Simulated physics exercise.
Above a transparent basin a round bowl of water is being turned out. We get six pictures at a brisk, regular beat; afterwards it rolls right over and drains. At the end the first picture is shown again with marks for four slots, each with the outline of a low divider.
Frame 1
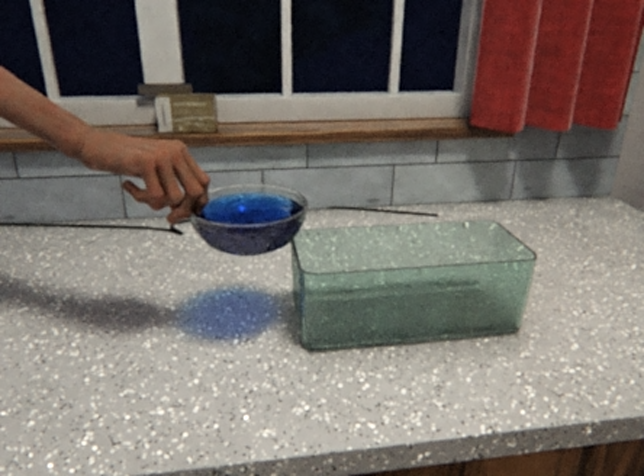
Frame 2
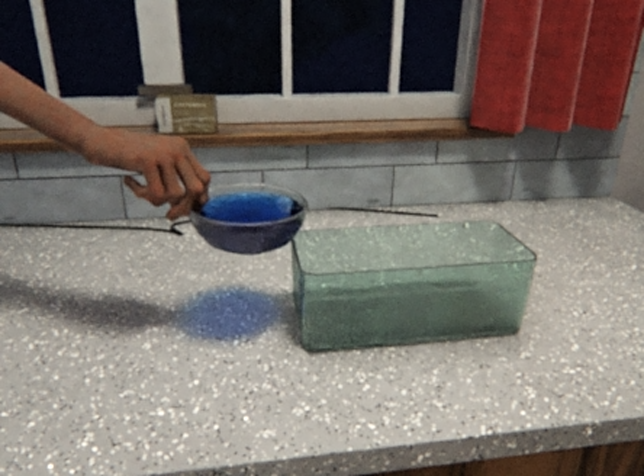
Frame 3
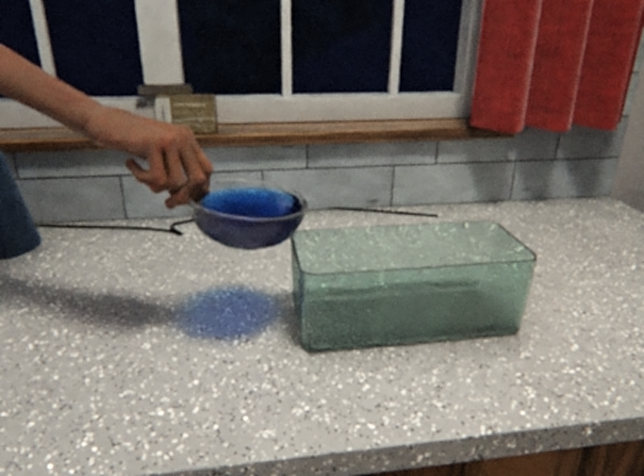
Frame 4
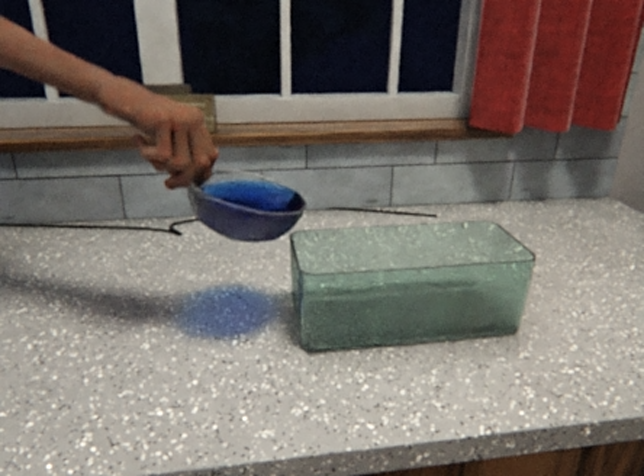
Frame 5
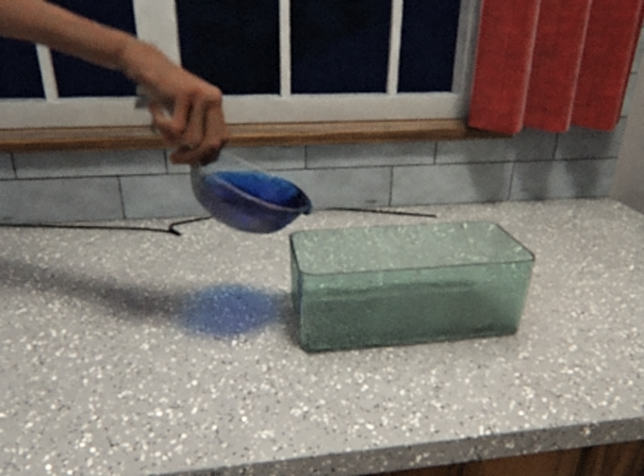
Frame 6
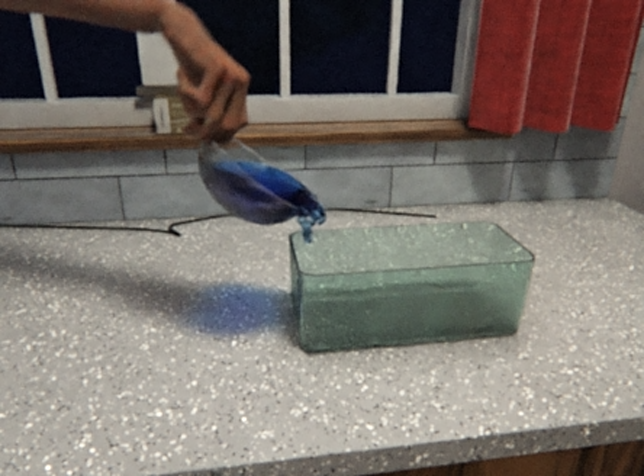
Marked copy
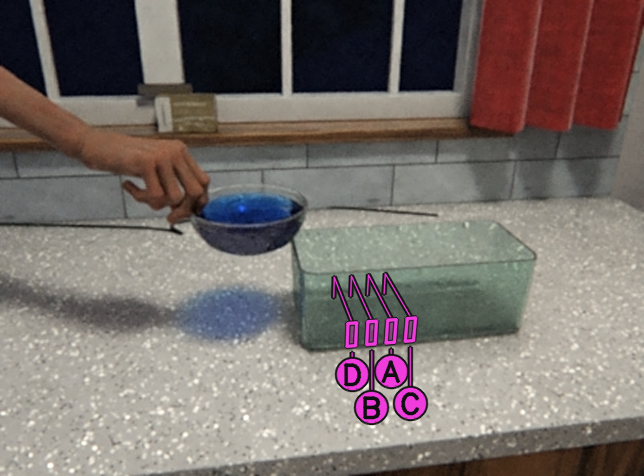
A hand tilts a round glass bowl rightward until blue water pours over its lip.
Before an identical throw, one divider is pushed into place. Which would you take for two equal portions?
A works best here.
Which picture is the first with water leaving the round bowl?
Picture 4.
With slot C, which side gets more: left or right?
More ends on the left.
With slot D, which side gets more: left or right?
The right side.
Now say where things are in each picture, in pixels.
The first frame shows upright, lip at (305, 200); basin from (302, 347) to (518, 328); nothing has left yet.
The second frame shows upright, lip at (305, 201); nothing has left yet.
The third frame shows tipped about 7°, lip at (305, 201); nothing has left yet.
The fourth frame shows tipped about 16°, lip at (304, 201); water is over the lip, down to (304, 201).
The fifth frame shows tipped about 27°, lip at (304, 201); water is over the lip, down to (307, 209).
The sixth frame shows tipped about 40°, lip at (303, 202); water is over the lip, down to (307, 237).
In magenta, A at (391, 349); B at (371, 350); C at (410, 347); D at (352, 352).
With A, about 42 % ends left of the wall and 56 % right of it.
With B, about 17 % ends left of the wall and 82 % right of it.
With C, about 73 % ends left of the wall and 22 % right of it; 5 % is lost outside.
With D, about 14 % ends left of the wall and 86 % right of it.
